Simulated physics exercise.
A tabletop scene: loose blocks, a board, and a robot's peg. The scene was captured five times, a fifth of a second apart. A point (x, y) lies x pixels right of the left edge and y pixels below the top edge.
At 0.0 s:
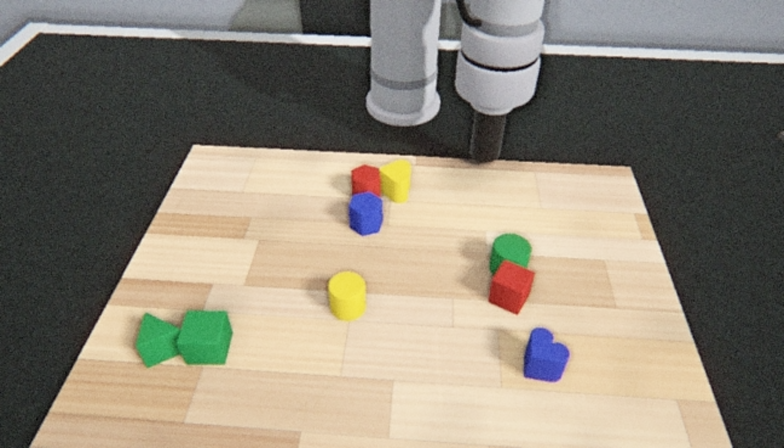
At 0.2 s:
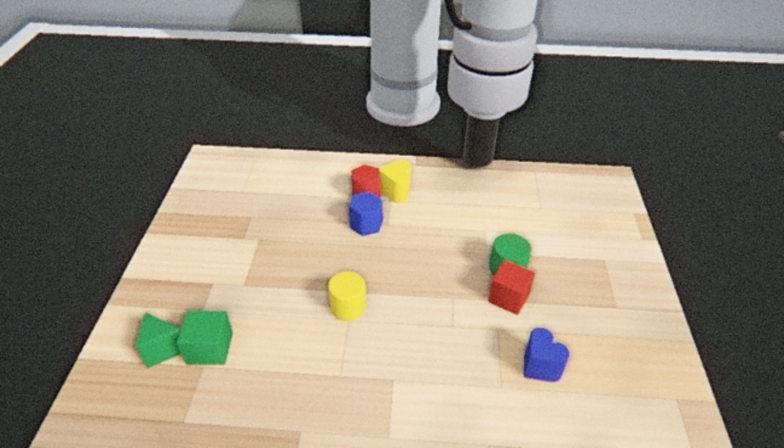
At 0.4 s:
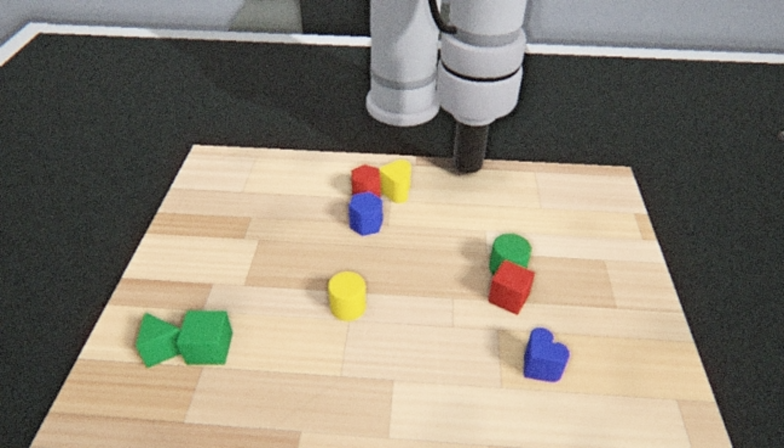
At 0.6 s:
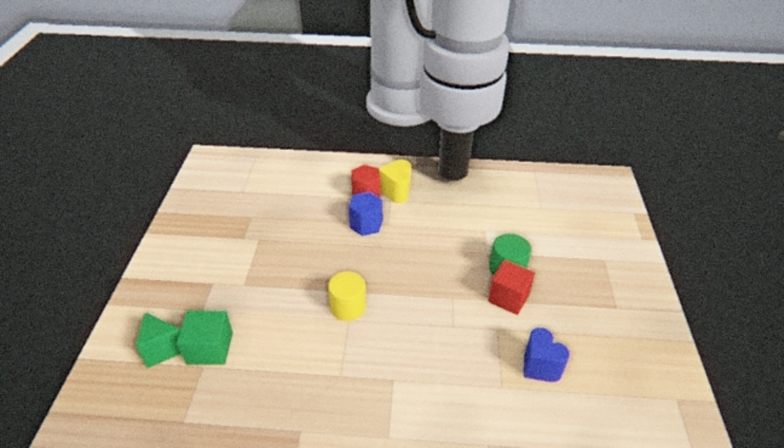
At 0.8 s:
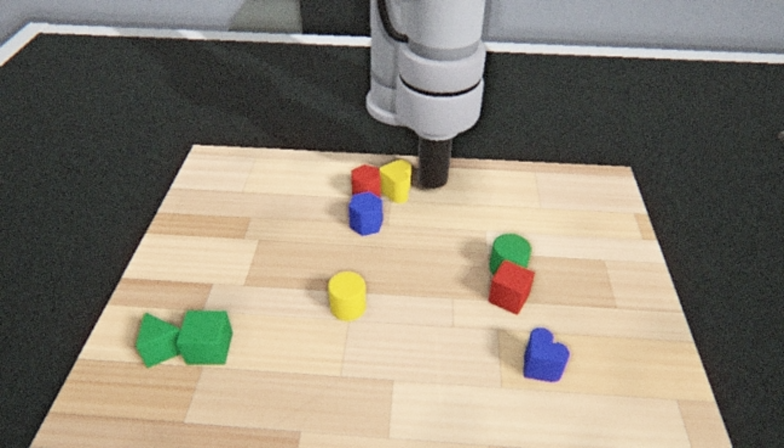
The robot's dark peg slides left along the board's far edge while the blocks stay still.
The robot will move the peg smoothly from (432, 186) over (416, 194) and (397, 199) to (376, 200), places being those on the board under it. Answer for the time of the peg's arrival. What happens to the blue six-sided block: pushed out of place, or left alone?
Stays where it is.
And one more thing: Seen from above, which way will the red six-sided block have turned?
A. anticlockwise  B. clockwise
A
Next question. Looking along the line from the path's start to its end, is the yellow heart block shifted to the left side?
My answer is no.
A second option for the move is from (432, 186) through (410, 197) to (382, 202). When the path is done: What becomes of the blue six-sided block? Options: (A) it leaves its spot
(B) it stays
B
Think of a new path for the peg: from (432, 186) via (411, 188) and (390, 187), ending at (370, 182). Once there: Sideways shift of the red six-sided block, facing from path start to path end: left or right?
Goes left.
The first path, step by step. Halfway along, peg (407, 190); red six-sided block (354, 174), turned 30° anticlockwise; yellow heart block (381, 170).
At the end, peg (376, 193); red six-sided block (332, 174), turned 80° anticlockwise; blue six-sided block in place; yellow heart block (360, 165), turned 45° clockwise.
